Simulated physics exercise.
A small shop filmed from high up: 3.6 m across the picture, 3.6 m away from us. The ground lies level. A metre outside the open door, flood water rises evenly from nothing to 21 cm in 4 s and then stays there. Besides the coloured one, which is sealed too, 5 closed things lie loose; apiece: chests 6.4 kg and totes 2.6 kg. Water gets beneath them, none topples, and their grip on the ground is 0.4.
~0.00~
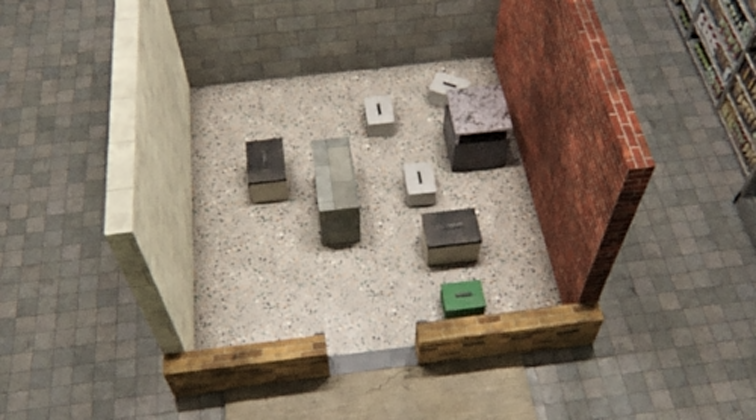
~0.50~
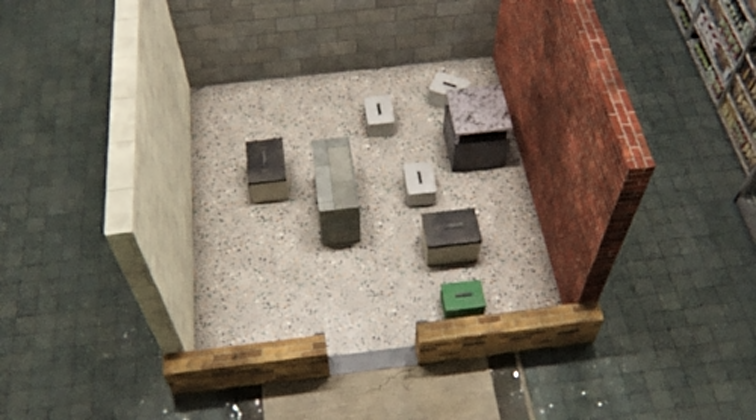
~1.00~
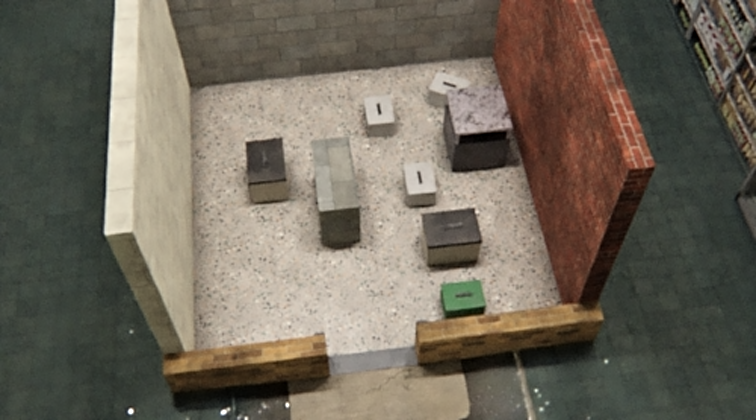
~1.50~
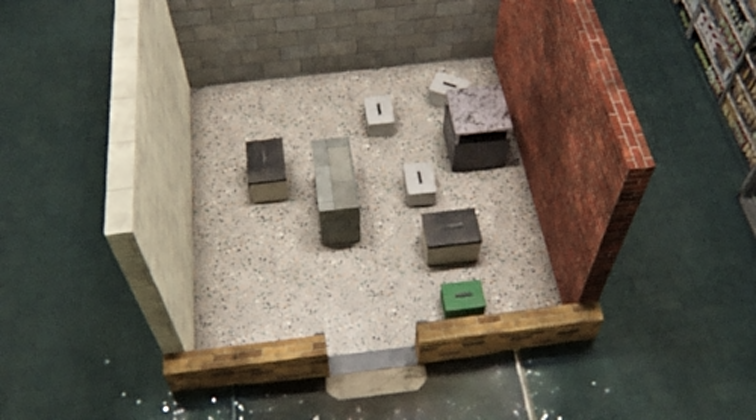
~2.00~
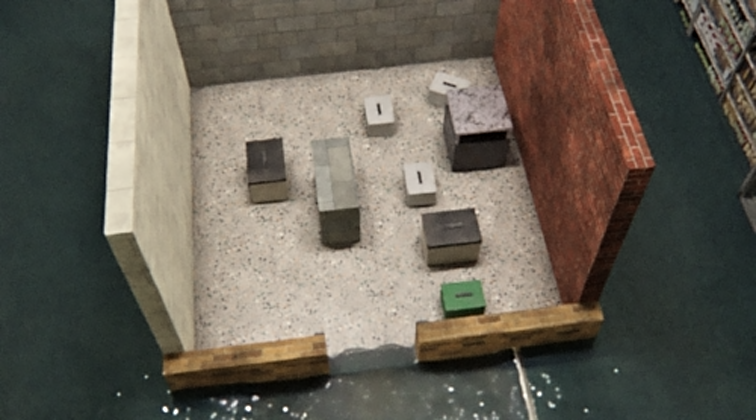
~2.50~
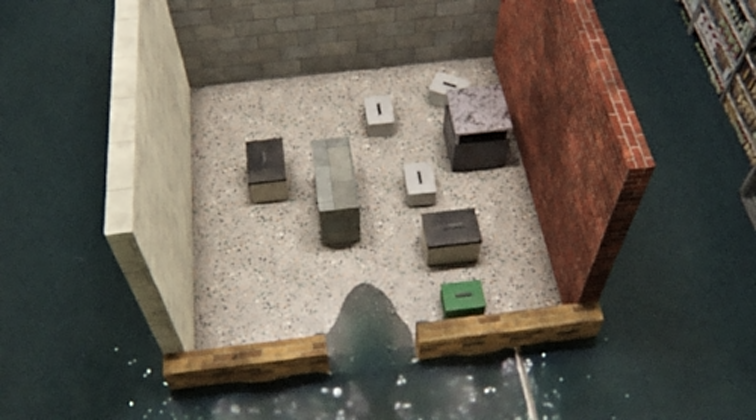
Dark water spreading around a small shop and pushing in through the open doorway, while the green tote and other boxes stay still.
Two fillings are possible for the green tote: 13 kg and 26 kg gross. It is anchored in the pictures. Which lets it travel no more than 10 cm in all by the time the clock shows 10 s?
I expect that the smaller load will do.
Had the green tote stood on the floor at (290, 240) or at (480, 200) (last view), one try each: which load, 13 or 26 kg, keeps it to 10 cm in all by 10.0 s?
In turn: It takes the larger; either load holds.
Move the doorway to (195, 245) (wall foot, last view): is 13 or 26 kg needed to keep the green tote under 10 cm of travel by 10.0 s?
Then only the higher weight holds it.
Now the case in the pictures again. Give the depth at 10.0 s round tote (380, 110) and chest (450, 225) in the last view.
Roughly 8 and 5 cm.
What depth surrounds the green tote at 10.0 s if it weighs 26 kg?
About 4 cm.
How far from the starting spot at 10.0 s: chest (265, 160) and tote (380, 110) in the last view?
In that order: 30 cm, 50 cm.
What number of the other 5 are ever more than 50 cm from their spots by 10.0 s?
I count 5.
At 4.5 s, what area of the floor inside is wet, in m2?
About 6.0 m2.
After 3.5 s the green tote would be 0 cm from its start with 13 kg and 0 cm from its start with 26 kg; 0 cm of water round it then.
After 4.5 s the green tote would be 0 cm from its start with 13 kg and 0 cm from its start with 26 kg; 1 cm of water round it then.
After 7.0 s the green tote would be 0 cm from its start with 13 kg and 0 cm from its start with 26 kg; 1 cm of water round it then.
After 10.0 s the green tote would be 0 cm from its start with 13 kg and 0 cm from its start with 26 kg; 4 cm of water round it then.
